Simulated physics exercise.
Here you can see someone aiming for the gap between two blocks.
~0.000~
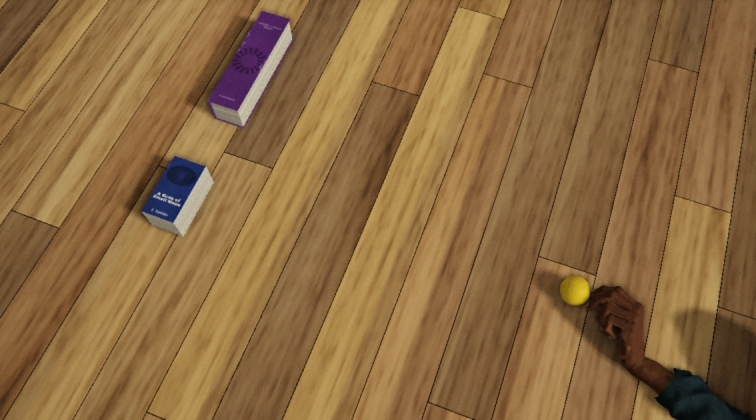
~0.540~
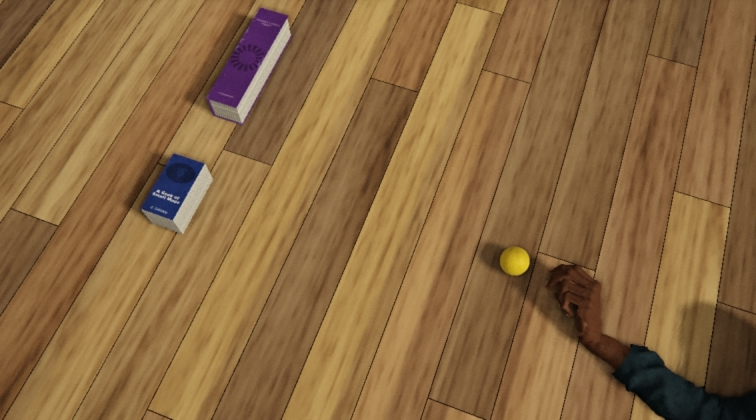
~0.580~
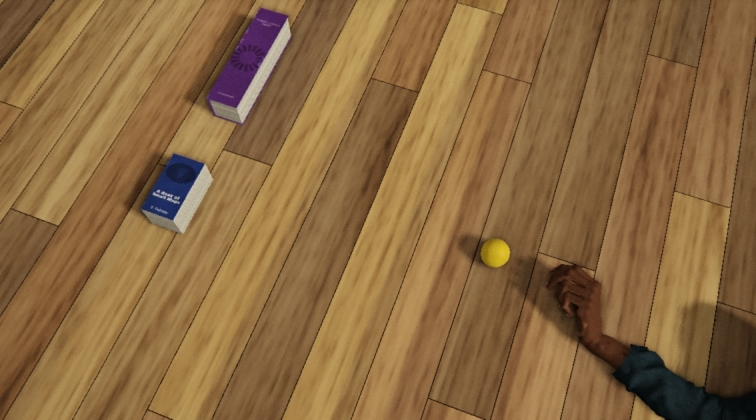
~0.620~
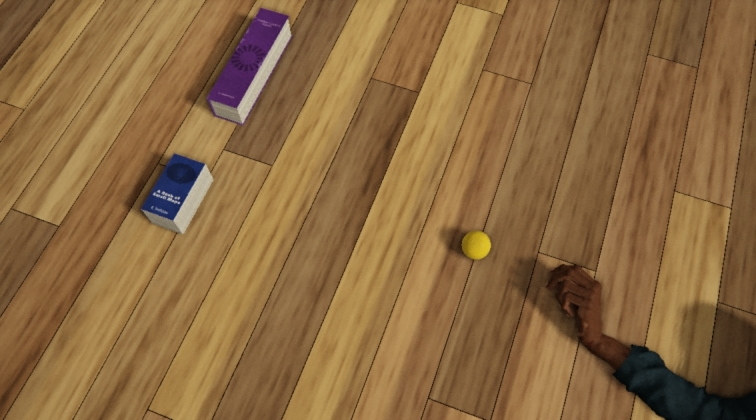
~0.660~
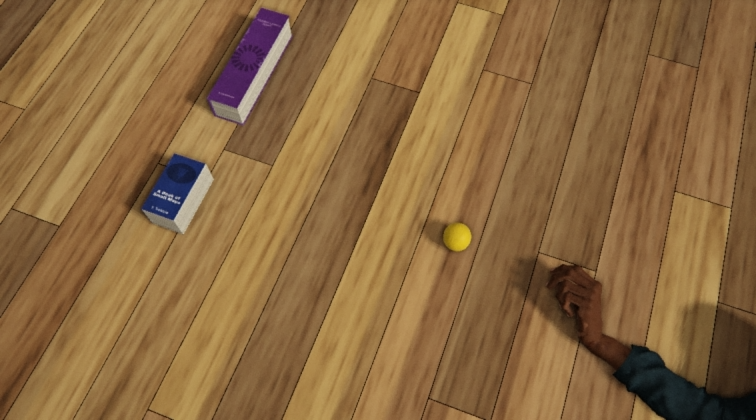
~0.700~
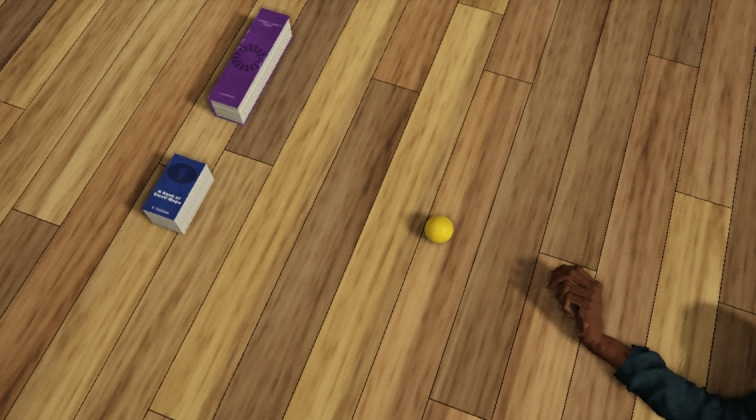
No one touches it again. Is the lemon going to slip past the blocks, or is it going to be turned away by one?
It is let by.
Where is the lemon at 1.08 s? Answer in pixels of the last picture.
I'd say roughly pixel (273, 159).
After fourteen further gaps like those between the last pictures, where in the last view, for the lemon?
Predicted spot: Roughly (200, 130).
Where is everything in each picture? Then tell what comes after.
Lemon (575, 291) under the hand; purple book (253, 68), in the first picture.
Lemon (515, 261); blue book (178, 193), in the second picture.
Lemon (495, 253); purple book (252, 65), in the third picture.
Lemon (476, 245); blue book (179, 194), in the fourth picture.
Lemon (458, 237); purple book (252, 65), in the fifth picture.
Lemon (439, 229); blue book (179, 194), in the sixth picture.
By 1.08 s, lemon heading on near (273, 159).
By 1.58 s, lemon heading on near (85, 80).
By 1.98 s, lemon heading on.
When it is over (2.3 s), the lemon rolls through.
